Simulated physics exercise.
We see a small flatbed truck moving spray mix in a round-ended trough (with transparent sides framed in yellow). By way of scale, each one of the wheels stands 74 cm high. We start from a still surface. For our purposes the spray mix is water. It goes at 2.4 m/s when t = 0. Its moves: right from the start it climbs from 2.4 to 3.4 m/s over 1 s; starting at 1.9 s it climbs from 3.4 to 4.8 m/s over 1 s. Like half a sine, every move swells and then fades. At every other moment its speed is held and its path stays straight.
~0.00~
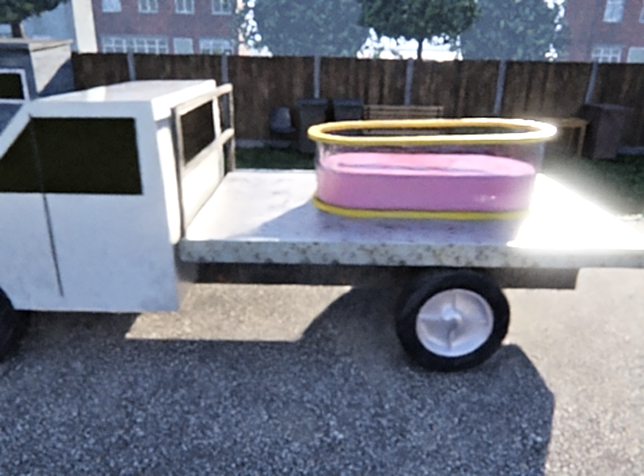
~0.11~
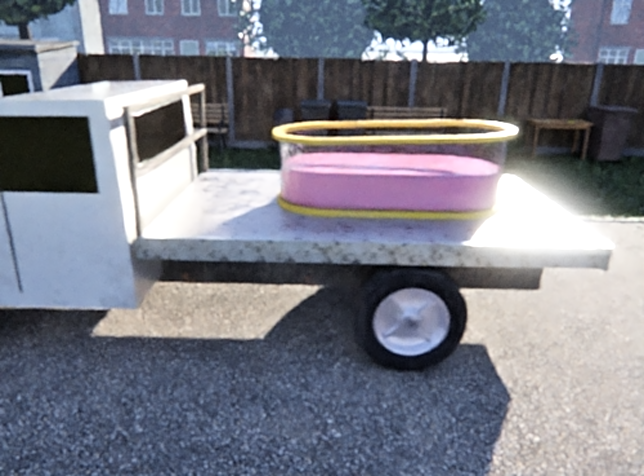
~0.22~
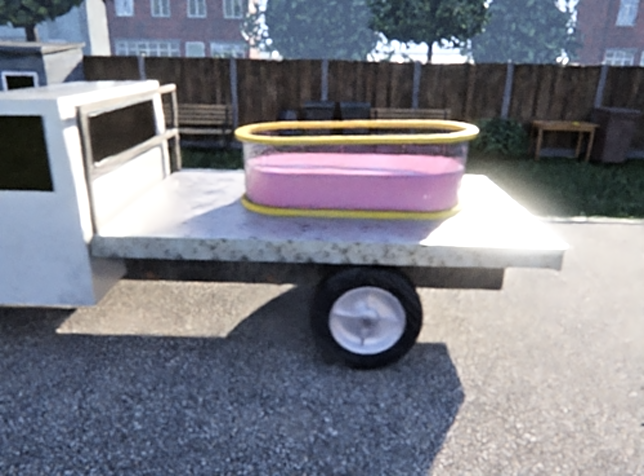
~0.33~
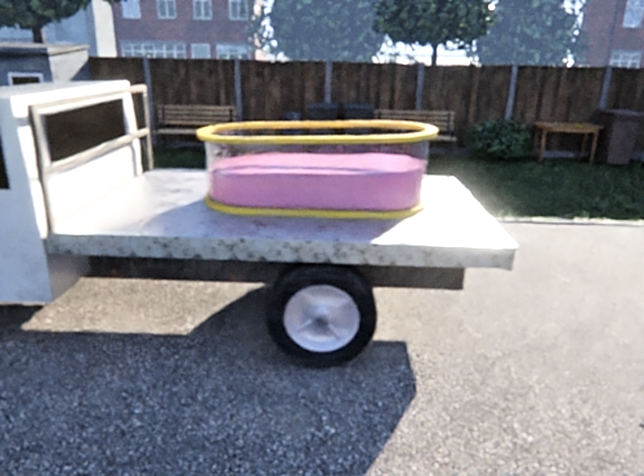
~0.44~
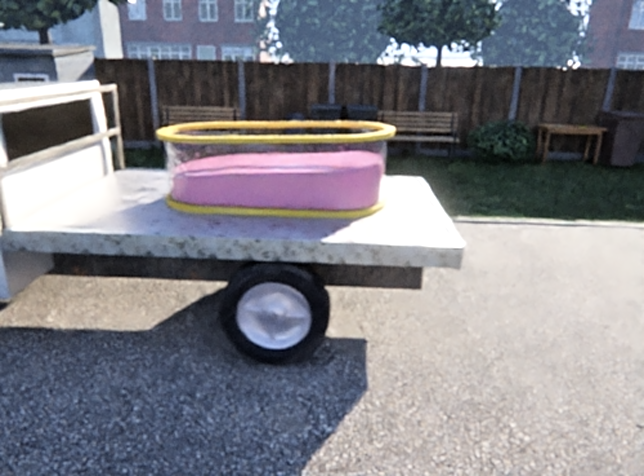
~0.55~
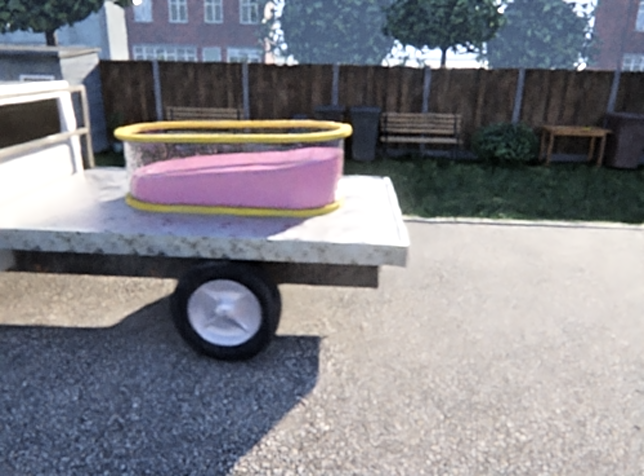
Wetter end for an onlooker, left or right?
The surge carries more out to the right.
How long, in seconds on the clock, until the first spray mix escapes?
I'd put it at near 3.0 seconds.
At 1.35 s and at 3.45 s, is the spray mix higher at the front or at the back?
First at the rear end, then at the forward end.
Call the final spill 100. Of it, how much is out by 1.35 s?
0 %.
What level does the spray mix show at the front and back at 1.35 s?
Roughly 18 cm in front and 30 cm behind.
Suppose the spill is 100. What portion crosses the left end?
Fraction of spill: Roughly 20%.
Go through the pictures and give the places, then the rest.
In the first picture, the surface is at (338, 166) by the front wall; at (523, 169) by the back wall; it shows no tilt against the walls; the front is on the left, levels are read along the near wall; a wheel hub at (456, 327).
In the second picture, the surface is at (301, 165) by the front wall; at (485, 169) by the back wall; it shows no tilt against the walls.
In the third picture, the surface is at (263, 165) by the front wall; at (447, 170) by the back wall; it shows no tilt against the walls.
In the fourth picture, the surface is at (225, 170) by the front wall; at (407, 164) by the back wall; it climbs 3° towards the right end.
In the fifth picture, the surface is at (185, 169) by the front wall; at (365, 163) by the back wall; it climbs 4° towards the right end.
In the sixth picture, the surface is at (144, 172) by the front wall; at (320, 158) by the back wall; it climbs 7° towards the right end; a wheel hub at (223, 316).
After 1.35 s the surface is 17 cm up at the front and 29 cm at the back; nothing has left.
After 2.35 s the surface is 19 cm up at the front and 25 cm at the back; nothing has left.
After 3.45 s the surface is 30 cm up at the front and 20 cm at the back; 6 per cent is out, over the right end.
After 5.89 s 8 per cent is out, mostly over the right end, some over the left end; the left end has passed 2 per cent and the right end 6.
